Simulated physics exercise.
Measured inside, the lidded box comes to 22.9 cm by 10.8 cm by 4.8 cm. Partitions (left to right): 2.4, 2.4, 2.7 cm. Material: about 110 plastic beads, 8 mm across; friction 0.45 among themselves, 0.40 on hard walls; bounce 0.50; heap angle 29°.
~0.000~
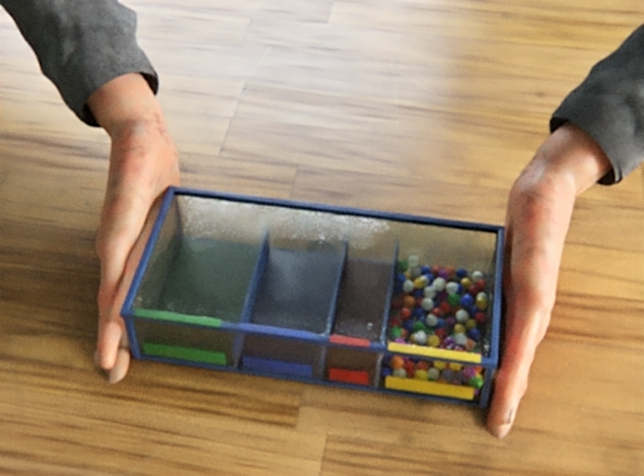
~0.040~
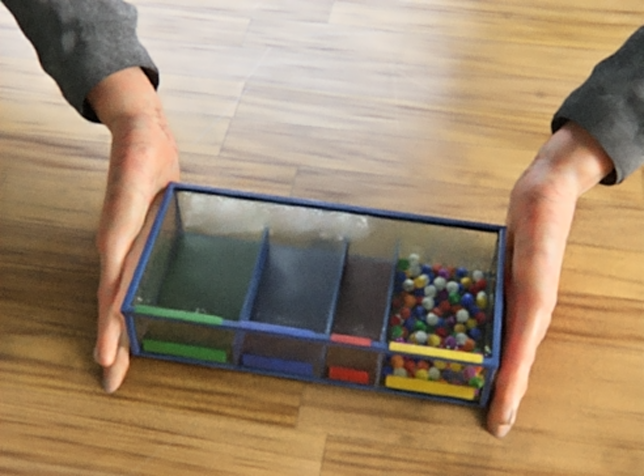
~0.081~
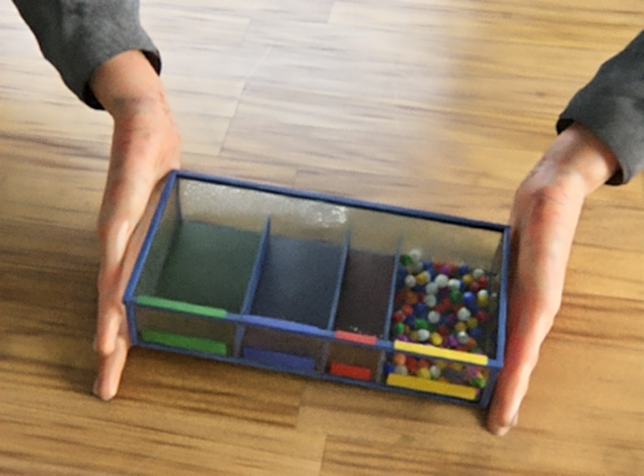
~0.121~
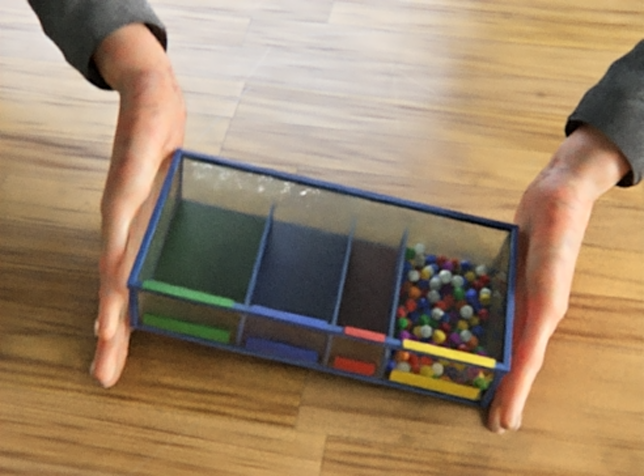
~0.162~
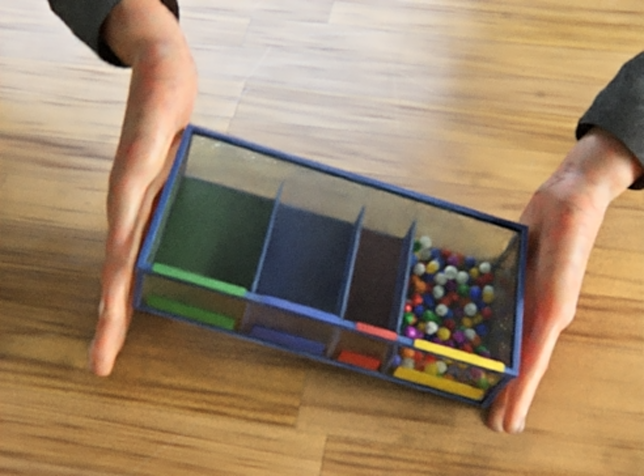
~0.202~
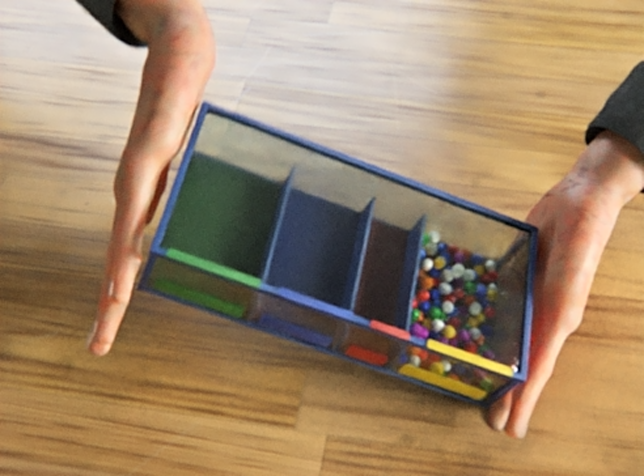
Two hands in dark grey sleeves hold a clear, blue-edged box by its ends above a striped wooden floor, seen from above at an angle. Its compartments are marked green, blue, red and yellow from left to right, with many multicoloured beads in the yellow one. The hands first keep it nearly level, then raise its left end, tilting it down towards the right while the camera stays still.
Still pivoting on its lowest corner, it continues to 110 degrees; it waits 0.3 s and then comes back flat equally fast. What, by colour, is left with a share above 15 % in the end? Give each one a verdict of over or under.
At the end, red: Stays behind the line; blue: Stays behind the line; green: Stays behind the line; yellow: Crosses the line.
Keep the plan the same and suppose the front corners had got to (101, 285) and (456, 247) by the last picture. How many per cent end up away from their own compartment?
I'd put it at about 95 per cent.
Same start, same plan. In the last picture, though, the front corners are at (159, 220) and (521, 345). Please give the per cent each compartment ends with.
Final per cent - red: 0; blue: 0; green: 0; yellow: 100.
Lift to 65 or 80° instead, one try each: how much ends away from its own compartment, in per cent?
0 and 0 %.
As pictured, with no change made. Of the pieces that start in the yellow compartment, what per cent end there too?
Around 100 percent stays put.
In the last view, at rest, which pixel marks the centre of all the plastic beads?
Estimated resting centre: Around (454, 353).
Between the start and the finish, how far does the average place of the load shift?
It shifts by roughly 2.0 cm.
Then, at 0.99 s, tilt 110 degrees; yellow 100 %.
After 1.52 s, tilt 59 degrees; yellow 100 %.
After 2.11 s, tilt 0 degrees; yellow 100 %.
At rest (2.7 s), red 0 %, blue 0 %, green 0 %, yellow 100 %.
